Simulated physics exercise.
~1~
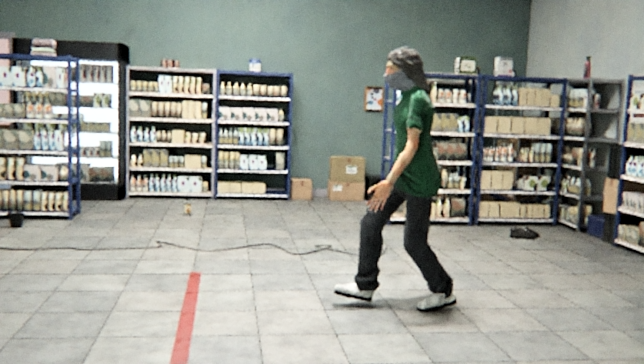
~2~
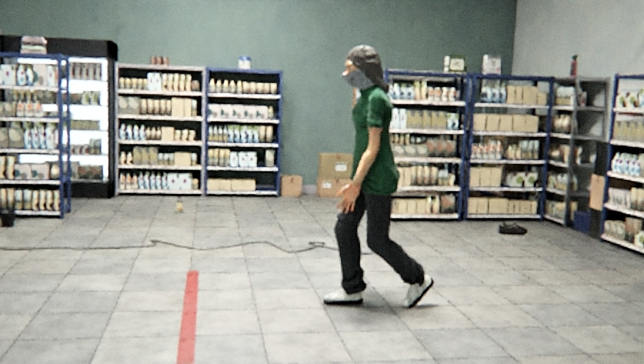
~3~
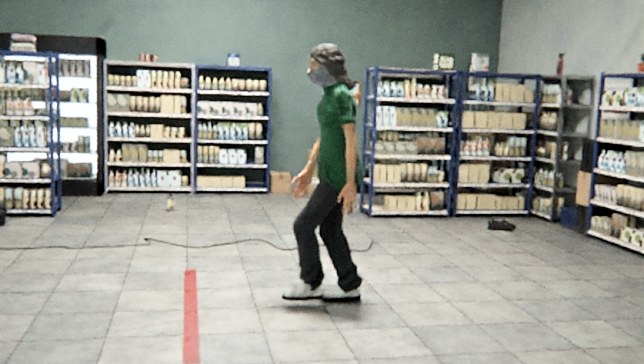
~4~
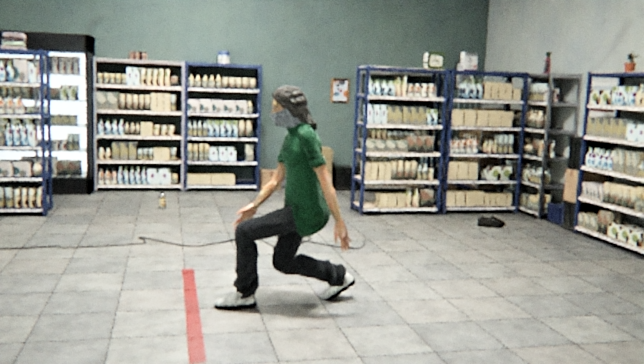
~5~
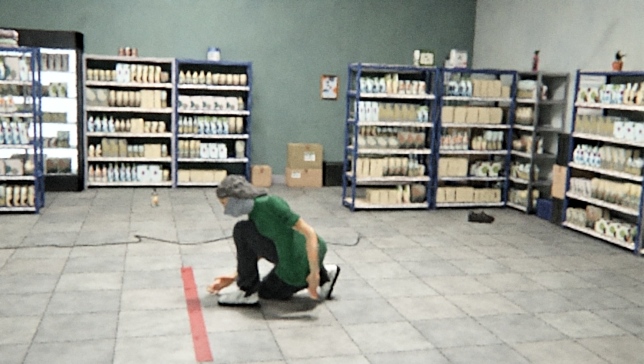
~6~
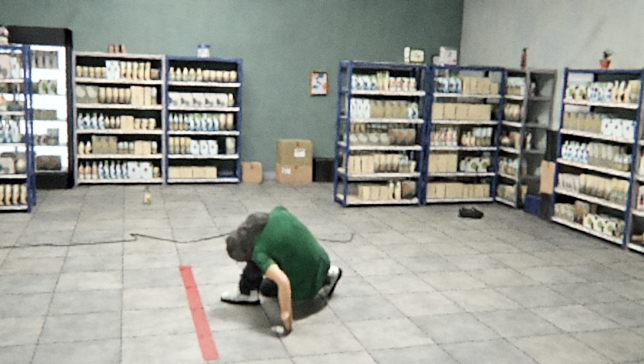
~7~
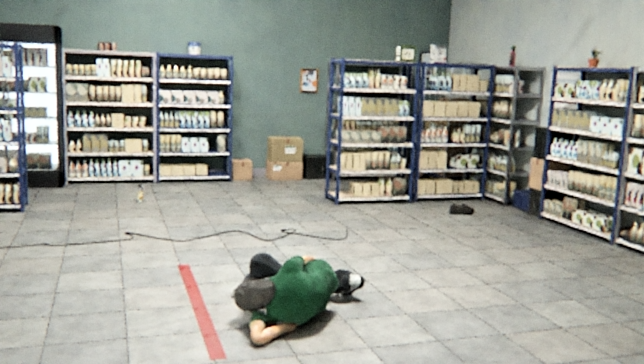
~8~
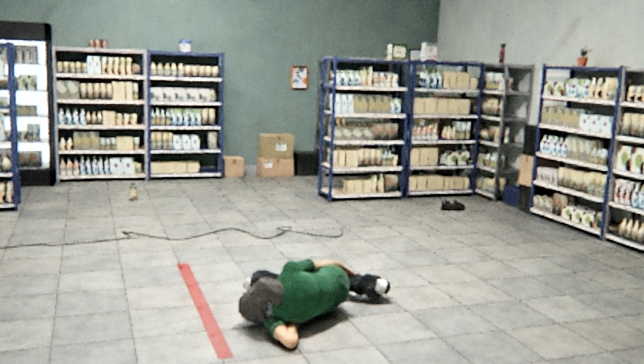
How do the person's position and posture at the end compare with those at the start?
At the start the person is upright and walking, well to the right of the red tape. By the end they are lying curled on the floor, lower and further left in view, close to the tape but still on its right side.
